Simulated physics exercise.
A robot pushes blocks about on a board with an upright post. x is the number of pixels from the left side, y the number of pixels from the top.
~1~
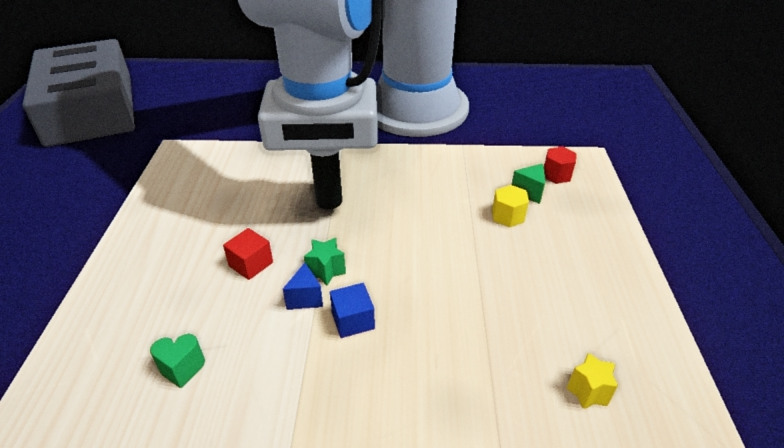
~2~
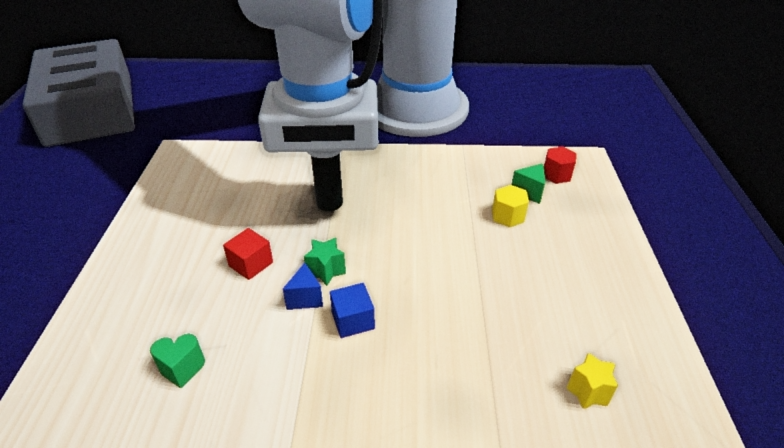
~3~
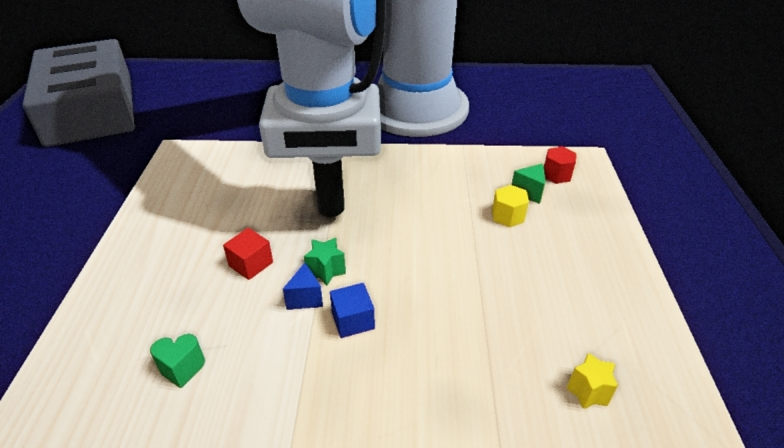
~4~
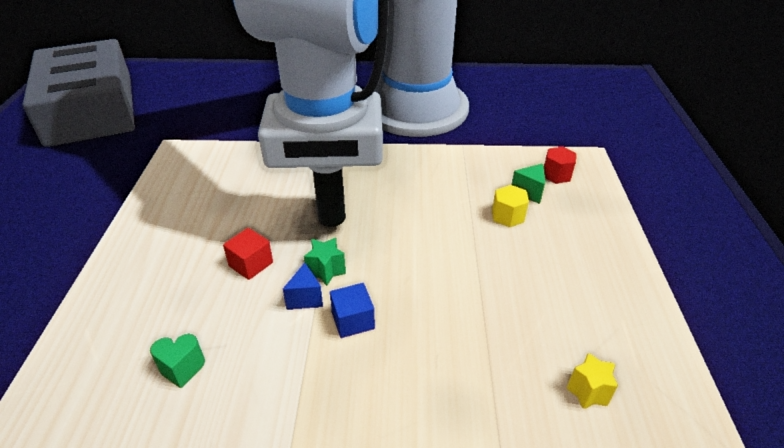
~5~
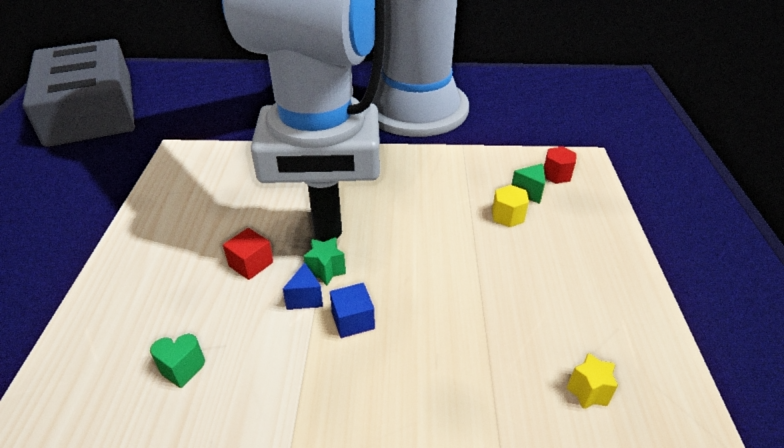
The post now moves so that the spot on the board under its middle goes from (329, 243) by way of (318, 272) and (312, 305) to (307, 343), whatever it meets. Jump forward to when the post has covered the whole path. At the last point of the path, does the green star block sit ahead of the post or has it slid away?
The post should keep driving it forward.
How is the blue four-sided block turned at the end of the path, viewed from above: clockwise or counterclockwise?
Turns anticlockwise.
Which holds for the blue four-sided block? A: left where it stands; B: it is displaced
B.
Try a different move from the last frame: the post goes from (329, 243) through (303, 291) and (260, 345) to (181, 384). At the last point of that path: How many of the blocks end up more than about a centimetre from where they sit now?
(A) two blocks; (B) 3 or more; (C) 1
B - 3 or more.
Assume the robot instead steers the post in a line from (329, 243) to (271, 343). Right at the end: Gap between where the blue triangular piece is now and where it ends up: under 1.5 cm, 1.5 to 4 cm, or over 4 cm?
Displaced more than 4 cm.
What follows on the original path. One third of the way, post at (317, 263); blue triangular piece at (300, 296), turned 20° anticlockwise; green star block at (315, 273).
Two thirds of the way, post at (310, 297); blue triangular piece at (294, 336), turned 25° anticlockwise; green star block at (308, 310); blue four-sided block at (355, 309), turned 45° anticlockwise.
At the end, post at (305, 333); red four-sided block unmoved; blue triangular piece at (287, 380), turned 25° anticlockwise; green star block at (302, 350); blue four-sided block at (355, 310), turned 50° anticlockwise.
